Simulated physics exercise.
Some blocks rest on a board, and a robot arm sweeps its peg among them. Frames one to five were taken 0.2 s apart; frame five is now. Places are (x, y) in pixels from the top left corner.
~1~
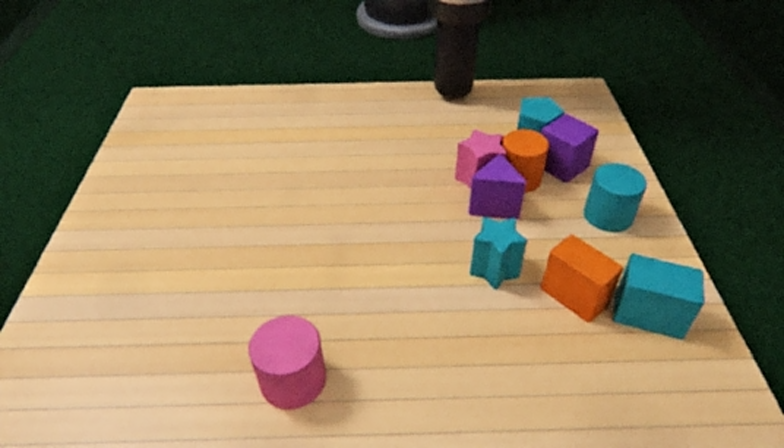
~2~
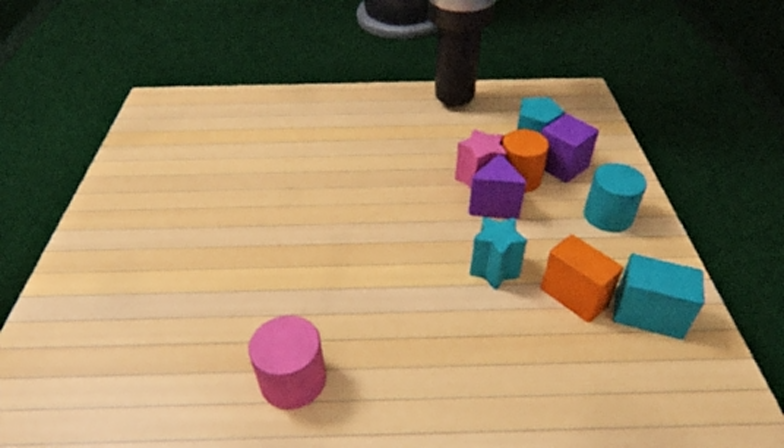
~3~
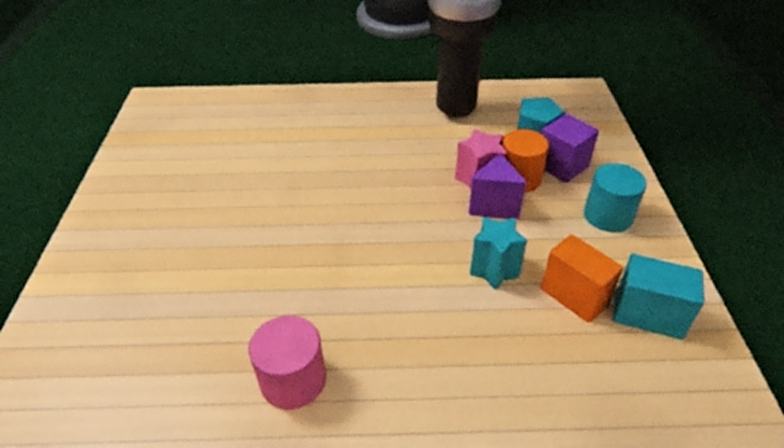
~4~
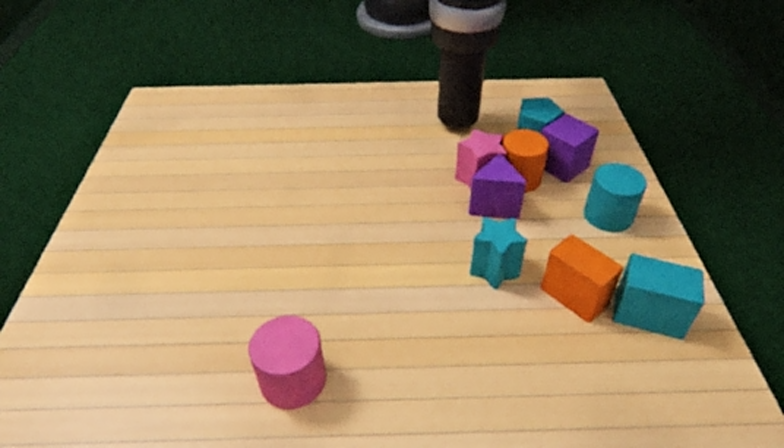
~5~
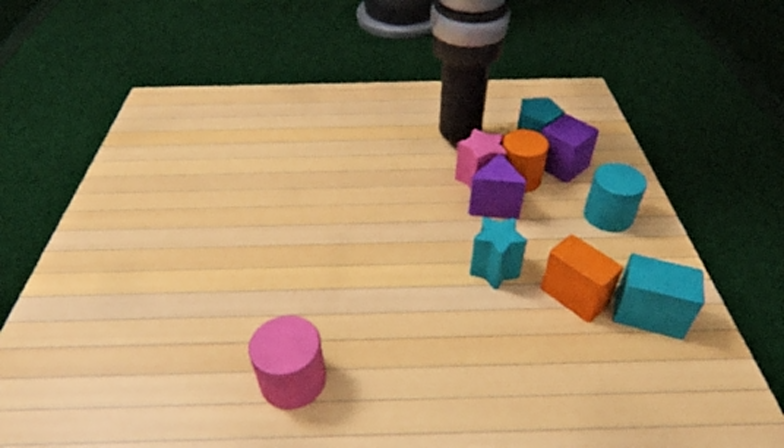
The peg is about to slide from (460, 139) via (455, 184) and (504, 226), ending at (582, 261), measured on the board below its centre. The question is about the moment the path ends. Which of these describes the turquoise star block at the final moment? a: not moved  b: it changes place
I'll go with a - not moved.
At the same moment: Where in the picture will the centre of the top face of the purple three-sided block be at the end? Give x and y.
The top centre is at (681, 251).
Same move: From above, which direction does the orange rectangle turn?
The block turns clockwise.
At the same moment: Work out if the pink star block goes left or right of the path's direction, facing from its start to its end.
Heads left.
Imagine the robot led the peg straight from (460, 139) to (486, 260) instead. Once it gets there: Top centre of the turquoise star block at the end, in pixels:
So, by the moment the path ends, you'll find the top centre of the turquoise star block at (508, 257).
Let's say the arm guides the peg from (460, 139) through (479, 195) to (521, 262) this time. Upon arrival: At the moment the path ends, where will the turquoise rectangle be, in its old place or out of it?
The push reaches it.
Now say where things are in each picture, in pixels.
In the first frame, peg's lower end (453, 88); pink star block (484, 142); purple three-sided block (499, 170); turquoise star block (501, 232); orange rectangle (587, 258).
In the second frame, peg (455, 96); blocks still.
In the third frame, peg (456, 106); blocks still.
In the fourth frame, peg (458, 117); blocks still.
In the fifth frame, peg (460, 132); pink star block (484, 142); purple three-sided block (499, 170); turquoise star block (501, 232); orange rectangle (587, 258).
What follows on the original path. One third of the way, peg (456, 177); pink star block (500, 165), turned 55° anticlockwise; purple three-sided block (526, 189), turned 30° clockwise.
Two thirds of the way, peg (506, 219); pink star block (559, 195), turned 100° anticlockwise; purple three-sided block (588, 220).
At the end, peg (584, 254); pink star block (643, 221), turned 115° anticlockwise; purple three-sided block (681, 251); turquoise star block still; orange rectangle (596, 270), turned 25° clockwise.
